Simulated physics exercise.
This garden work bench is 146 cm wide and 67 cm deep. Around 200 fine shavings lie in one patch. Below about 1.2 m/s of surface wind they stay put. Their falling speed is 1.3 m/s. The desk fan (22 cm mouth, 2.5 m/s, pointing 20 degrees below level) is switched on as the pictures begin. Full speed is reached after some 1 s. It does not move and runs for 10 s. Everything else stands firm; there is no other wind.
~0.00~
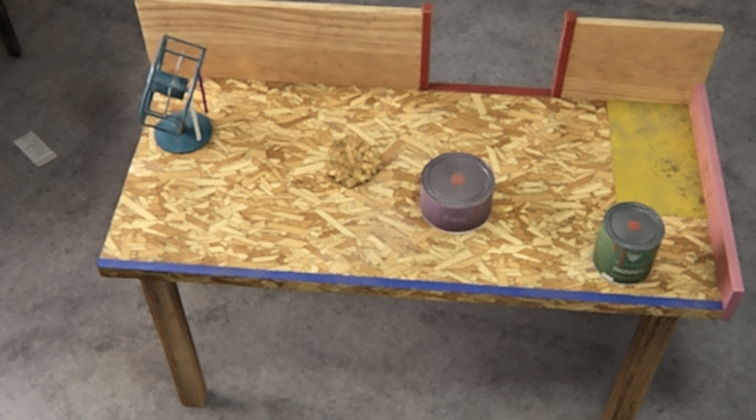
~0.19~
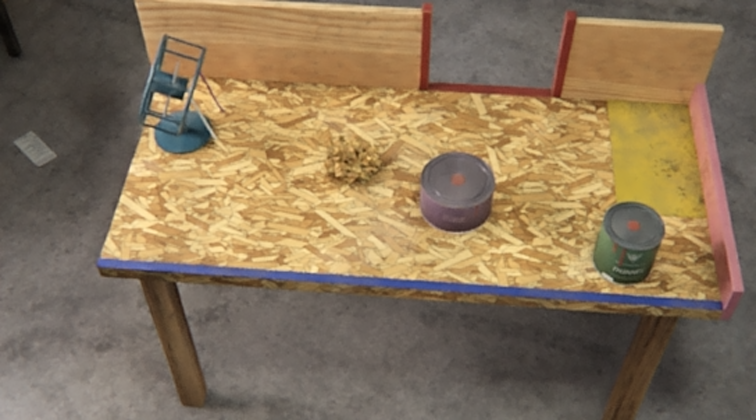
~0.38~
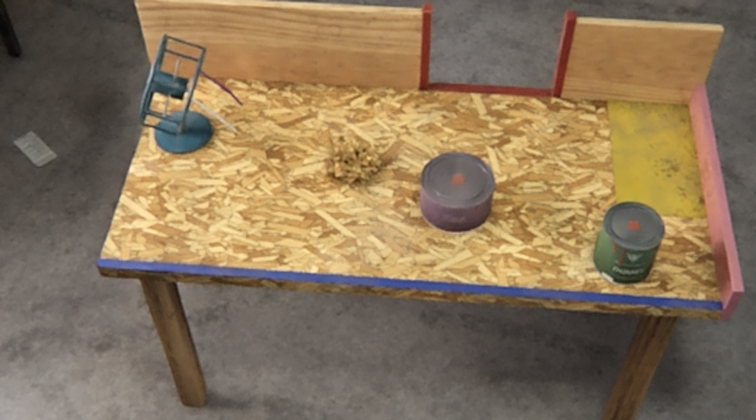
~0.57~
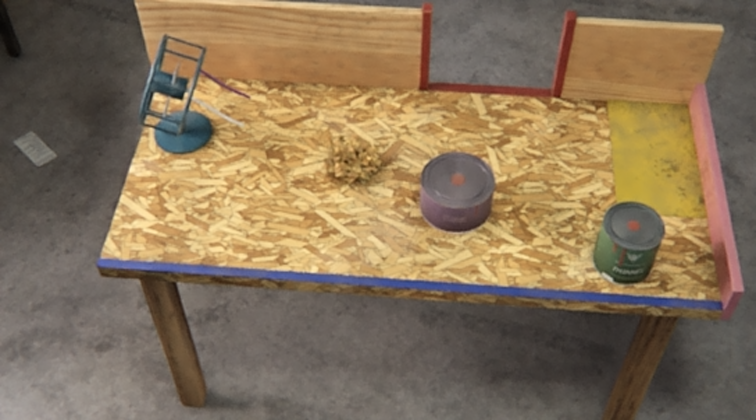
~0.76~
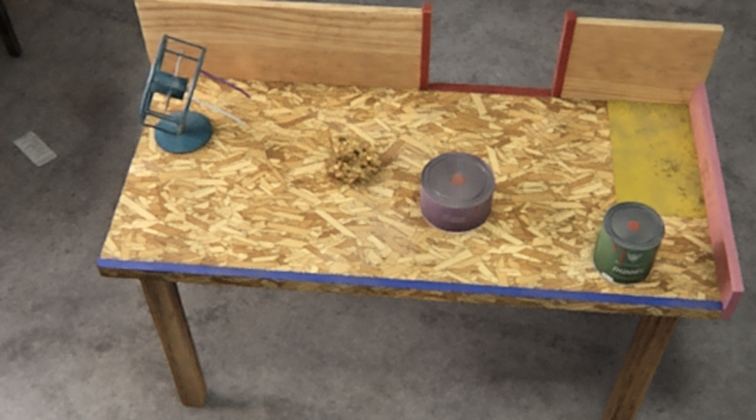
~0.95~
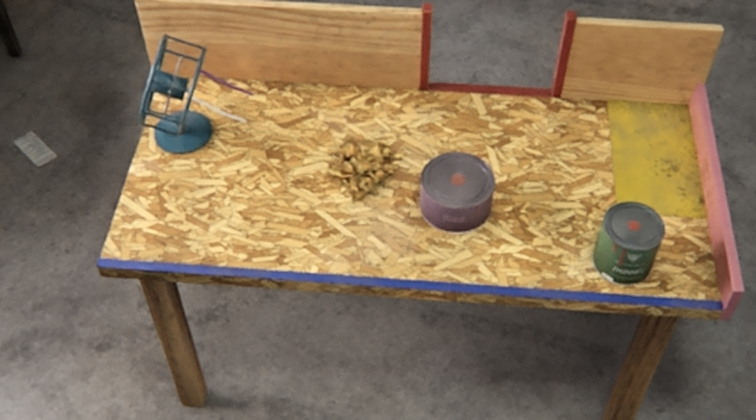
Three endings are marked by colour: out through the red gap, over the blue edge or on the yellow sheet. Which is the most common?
The biggest group is at the blue one.
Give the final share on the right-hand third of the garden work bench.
Near 20 %.
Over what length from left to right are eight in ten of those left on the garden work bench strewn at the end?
About 70 cm.
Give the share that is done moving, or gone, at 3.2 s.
Near 60 %.
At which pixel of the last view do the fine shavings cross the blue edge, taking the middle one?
Around (708, 310).
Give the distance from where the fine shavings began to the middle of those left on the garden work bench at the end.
About 75 cm.
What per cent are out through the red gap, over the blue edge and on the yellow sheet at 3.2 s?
Roughly 0 % red, 60 % blue, 10 % yellow.
After 2.0 s, 24 % are over the blue edge, 0 % out through the red gap and 22 % on the yellow sheet; the middle of those still in play is near (688, 220); 24 % have settled or left.
After 3.2 s, 62 % are over the blue edge, 0 % out through the red gap and 12 % on the yellow sheet; the middle of those still in play is near (653, 206); 64 % have settled or left.
After 5.5 s, 66 % are over the blue edge, 0 % out through the red gap and 10 % on the yellow sheet; the middle of those still in play is near (657, 217); 73 % have settled or left.
After 10.0 s, at the end, 73 % are over the blue edge, 0 % out through the red gap and 8 % on the yellow sheet; the middle of those still in play is near (655, 220).
